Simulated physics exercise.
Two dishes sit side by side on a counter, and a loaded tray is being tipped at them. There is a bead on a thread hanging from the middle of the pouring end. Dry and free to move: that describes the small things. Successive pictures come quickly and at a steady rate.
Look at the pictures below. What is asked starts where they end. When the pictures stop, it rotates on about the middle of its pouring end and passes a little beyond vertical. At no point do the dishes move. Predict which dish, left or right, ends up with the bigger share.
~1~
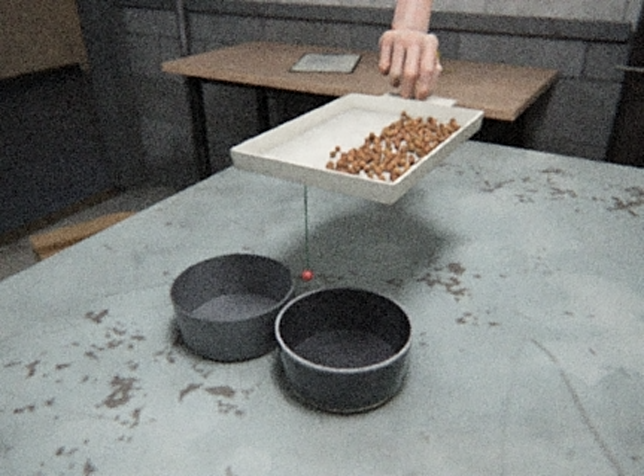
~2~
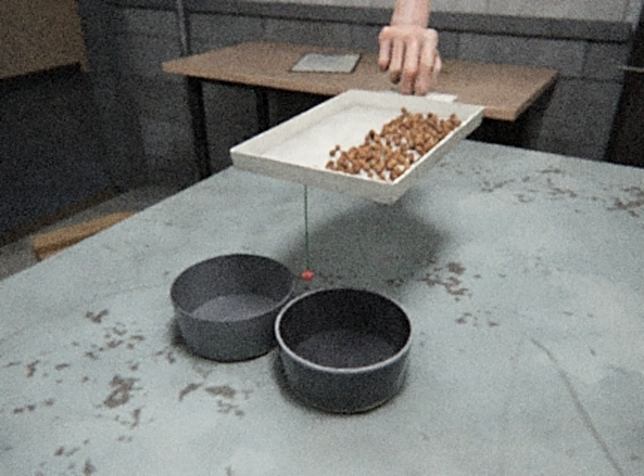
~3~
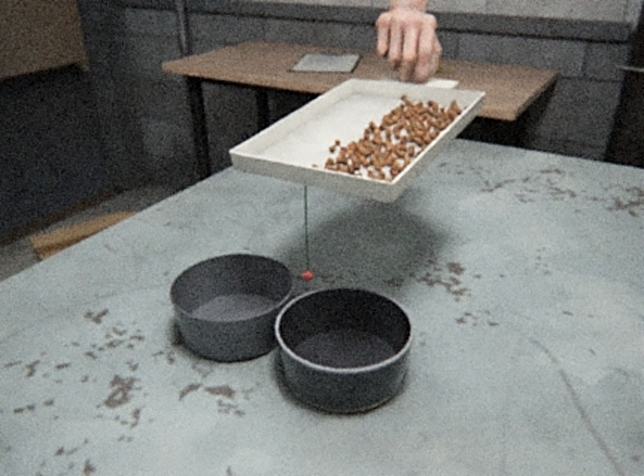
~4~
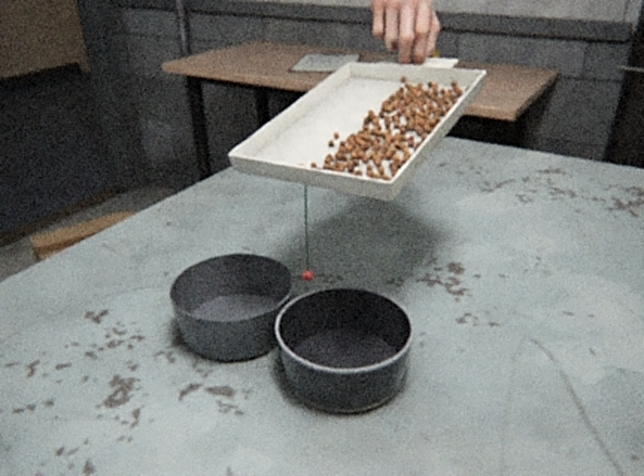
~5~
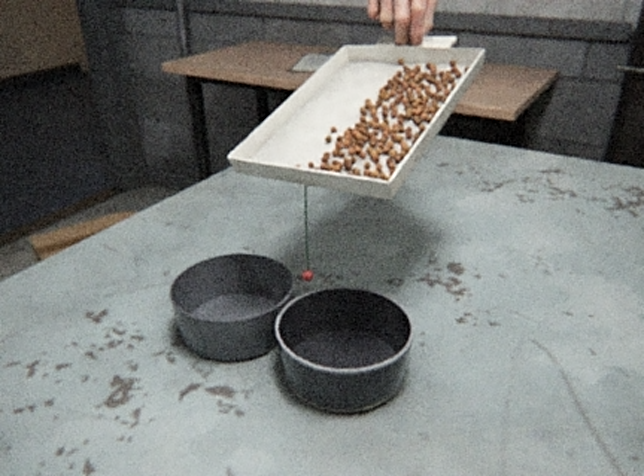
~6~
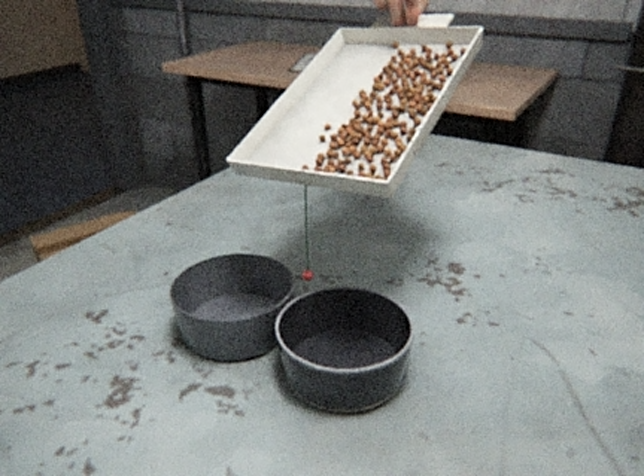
Left.
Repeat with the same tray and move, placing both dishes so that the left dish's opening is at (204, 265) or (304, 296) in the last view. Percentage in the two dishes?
You'd see roughly 80 per cent first and roughly 50 per cent second.
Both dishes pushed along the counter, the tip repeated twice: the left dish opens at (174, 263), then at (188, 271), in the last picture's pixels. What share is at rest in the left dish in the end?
The first try yields 10% and the second yields 30%.
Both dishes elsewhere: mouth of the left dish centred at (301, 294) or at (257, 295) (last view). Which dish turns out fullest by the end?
The leftmost dish, then the leftmost dish.
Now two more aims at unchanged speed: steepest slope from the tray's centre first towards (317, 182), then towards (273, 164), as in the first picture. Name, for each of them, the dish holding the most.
The rightmost dish; the leftmost dish.
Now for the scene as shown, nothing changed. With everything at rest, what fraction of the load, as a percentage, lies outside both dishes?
Some 20 percent of the load.
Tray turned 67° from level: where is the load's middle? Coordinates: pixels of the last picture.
I'd mark the middle close to (295, 169).
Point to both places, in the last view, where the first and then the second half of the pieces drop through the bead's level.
Around (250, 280), followed by around (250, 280).
Just after the last frame, tray tipped steeply; the larger part on the tray; about a tenth in the air.
A moment on, tray tipped past a quarter turn; roughly two thirds on the tray; just a few in the right dish; about a tenth in the left dish; about a tenth outside both; about a tenth in the air.
Further on, tray tipped past a quarter turn; roughly a quarter in the right dish; roughly two thirds in the left dish; about a tenth outside both.
When it is over, tray tipped past a quarter turn; roughly a quarter in the right dish; roughly two thirds in the left dish; about a tenth outside both.
